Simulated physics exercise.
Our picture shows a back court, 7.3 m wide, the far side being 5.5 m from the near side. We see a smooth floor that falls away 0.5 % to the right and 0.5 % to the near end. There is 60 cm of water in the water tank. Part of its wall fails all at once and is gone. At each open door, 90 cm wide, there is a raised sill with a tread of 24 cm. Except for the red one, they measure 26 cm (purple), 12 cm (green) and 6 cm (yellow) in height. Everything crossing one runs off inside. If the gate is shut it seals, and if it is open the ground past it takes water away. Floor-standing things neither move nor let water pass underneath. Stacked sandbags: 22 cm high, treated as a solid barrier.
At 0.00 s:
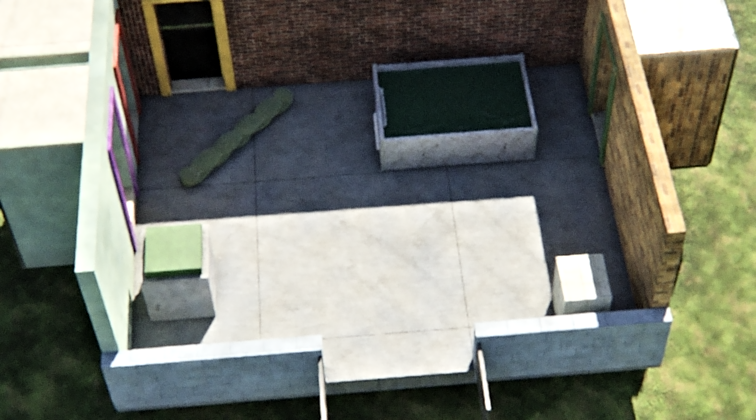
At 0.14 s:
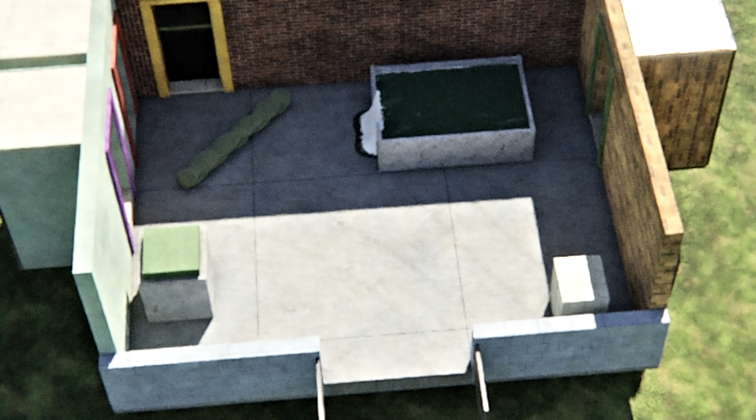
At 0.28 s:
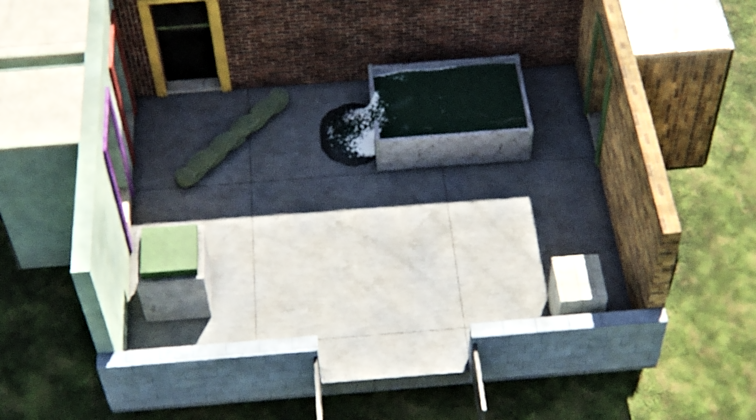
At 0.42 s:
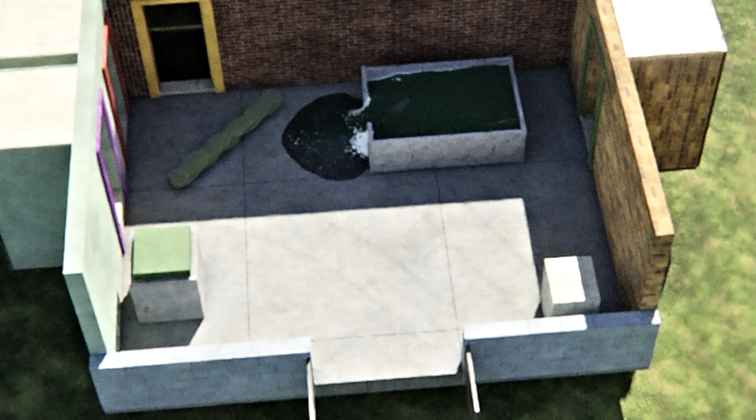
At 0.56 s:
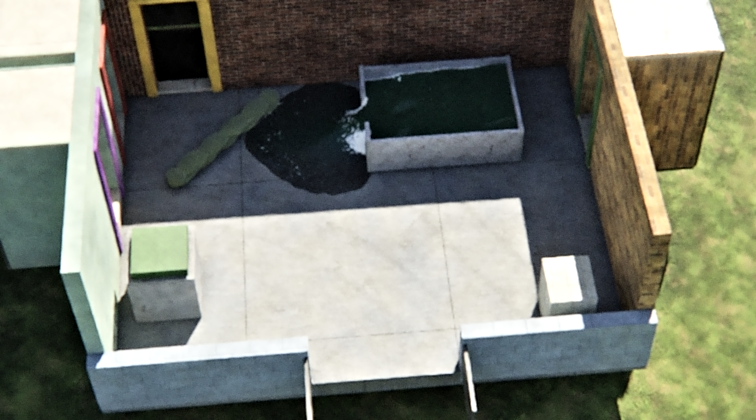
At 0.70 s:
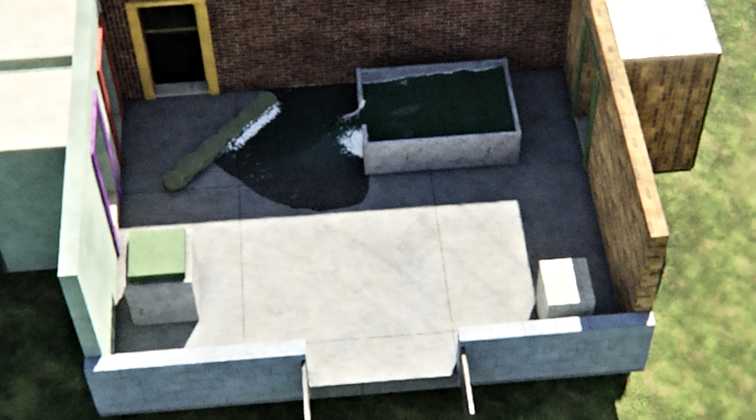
A walled back court held a tank of dark green water until its left side opened, and the water poured out, spreading left in a dark, widening pool that reached the long green sandbag barrier.
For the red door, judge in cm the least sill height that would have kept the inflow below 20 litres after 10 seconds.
A sill of about 8 cm.
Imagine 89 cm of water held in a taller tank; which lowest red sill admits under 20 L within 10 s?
The step would need to be some 15 cm high.
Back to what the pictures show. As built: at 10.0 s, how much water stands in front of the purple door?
Depth: Near 10.0 cm.
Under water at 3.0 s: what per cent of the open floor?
Close to 35 per cent is wet.
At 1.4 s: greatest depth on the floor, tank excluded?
Roughly 35 cm.
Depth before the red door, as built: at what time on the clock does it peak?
At about 8.0 s.
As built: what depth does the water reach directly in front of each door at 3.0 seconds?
At the purple door the depth is 15 cm, at green 0 cm, at yellow 2 cm and at red 8 cm.
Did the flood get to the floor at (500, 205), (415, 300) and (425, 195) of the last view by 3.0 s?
One by one: Clear, clear, clear.
After 1.4 s water covers 20 % of the floor, deepest (35 cm) near (359, 136); it has not reached the red door.
After 3.0 s water covers 35 % of the floor, deepest (28 cm) near (154, 260); 8 cm at the red door, 0 litres in over its 14 cm sill.
After 10.0 s water covers 85 % of the floor, deepest (13 cm) near (245, 95); 7 cm at the red door, 0 litres in over its 14 cm sill.
At the red door as built, the water arrived by 2.4 s and peaked near 15 cm at 8.2 s.
Run again over the same 10 s with other heights there, 37 litres in over 6.5 cm, 12 litres over 9 cm. The limit of 20 litres is kept from about 8 cm up.
